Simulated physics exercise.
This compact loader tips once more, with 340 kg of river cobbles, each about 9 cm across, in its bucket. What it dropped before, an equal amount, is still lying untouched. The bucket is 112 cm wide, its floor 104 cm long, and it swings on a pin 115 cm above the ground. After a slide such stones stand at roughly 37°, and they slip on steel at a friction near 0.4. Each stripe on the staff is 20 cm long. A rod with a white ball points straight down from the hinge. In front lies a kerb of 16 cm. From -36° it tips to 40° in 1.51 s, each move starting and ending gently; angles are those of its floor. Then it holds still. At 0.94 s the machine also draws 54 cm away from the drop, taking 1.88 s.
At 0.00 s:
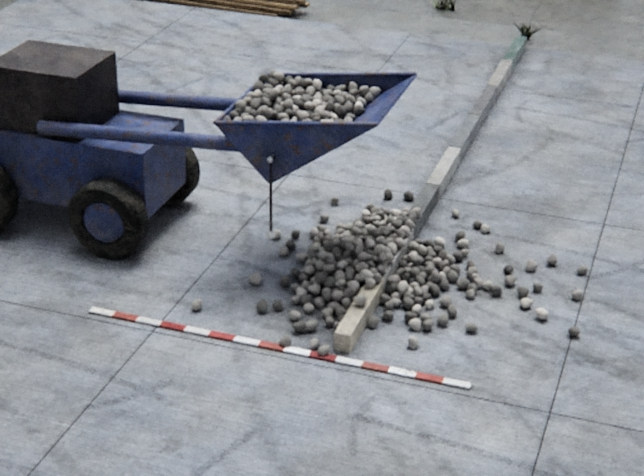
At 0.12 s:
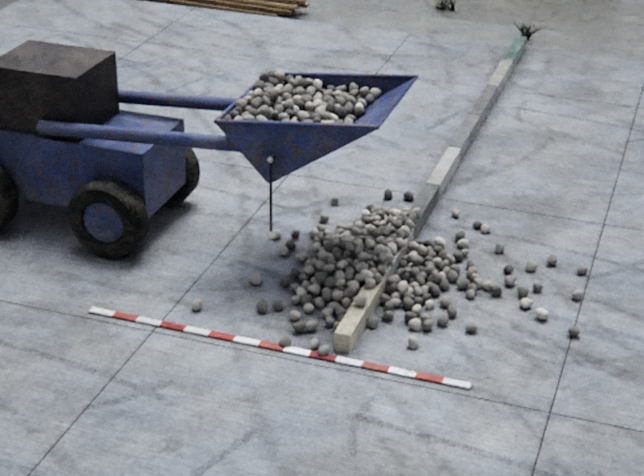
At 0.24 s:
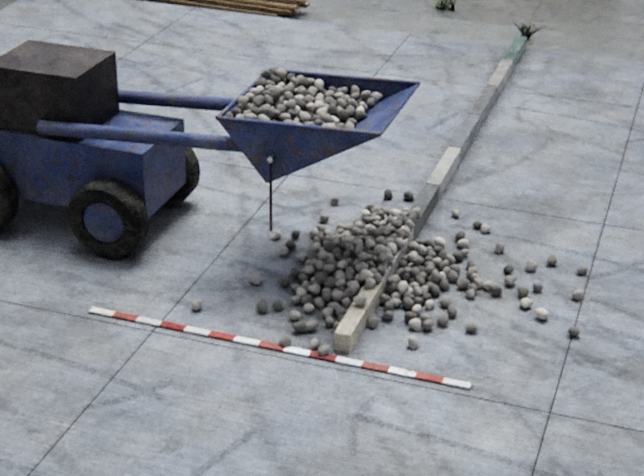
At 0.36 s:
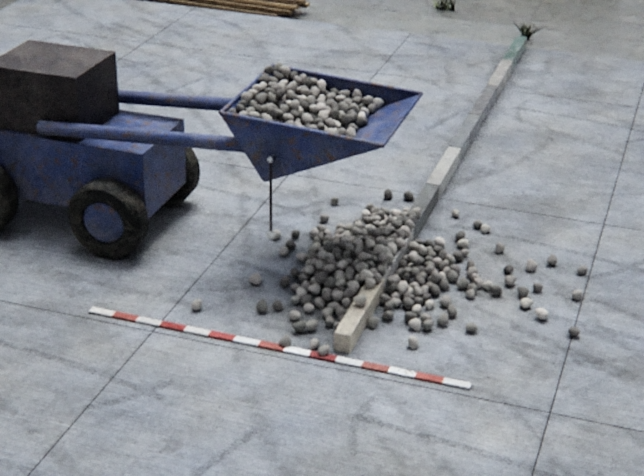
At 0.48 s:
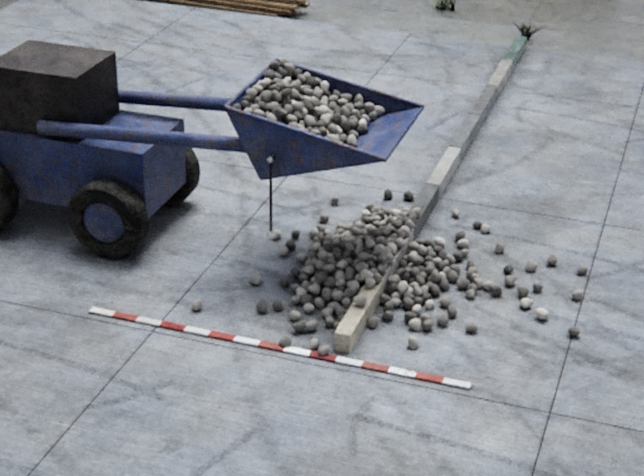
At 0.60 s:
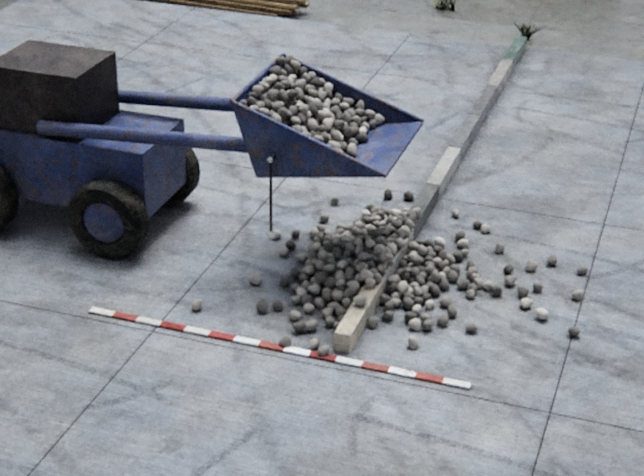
A small blue loader with a dark box on its back stands at the left of a grey slab floor, seen from above in a still view. Its raised bucket holds grey cobbles, while more lie heaped across a pale kerb at centre, behind a red-and-white staff. The bucket gently tilts forward, its front edge lowering and its back rising, as the cobbles shift slightly inside.
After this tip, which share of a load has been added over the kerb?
About 39 per cent.
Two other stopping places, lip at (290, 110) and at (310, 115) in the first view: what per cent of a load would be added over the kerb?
About 0 and 0 per cent.
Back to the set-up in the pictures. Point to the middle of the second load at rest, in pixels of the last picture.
Their middle is at about (372, 255).
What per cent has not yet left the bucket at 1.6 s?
It holds some 35 per cent.
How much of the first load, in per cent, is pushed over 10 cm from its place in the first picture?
About 10 per cent.
After 1.1 s the floor is at 28°; in per cent of one load, 100 in the bucket, 73 on this side of the kerb, 27 over the kerb; the foremost stones are at (552, 293).
After 1.6 s the floor is at 40°; in per cent of one load, 37 in the bucket, 124 on this side of the kerb, 40 over the kerb; the foremost stones are at (552, 293).
After 3.3 s the floor is at 40°; in per cent of one load, 0 in the bucket, 134 on this side of the kerb, 66 over the kerb; the foremost stones are at (552, 306).
After 5.9 s the floor is at 40°; in per cent of one load, 0 in the bucket, 134 on this side of the kerb, 66 over the kerb; the foremost stones are at (552, 306). Net gain over the kerb, 39.
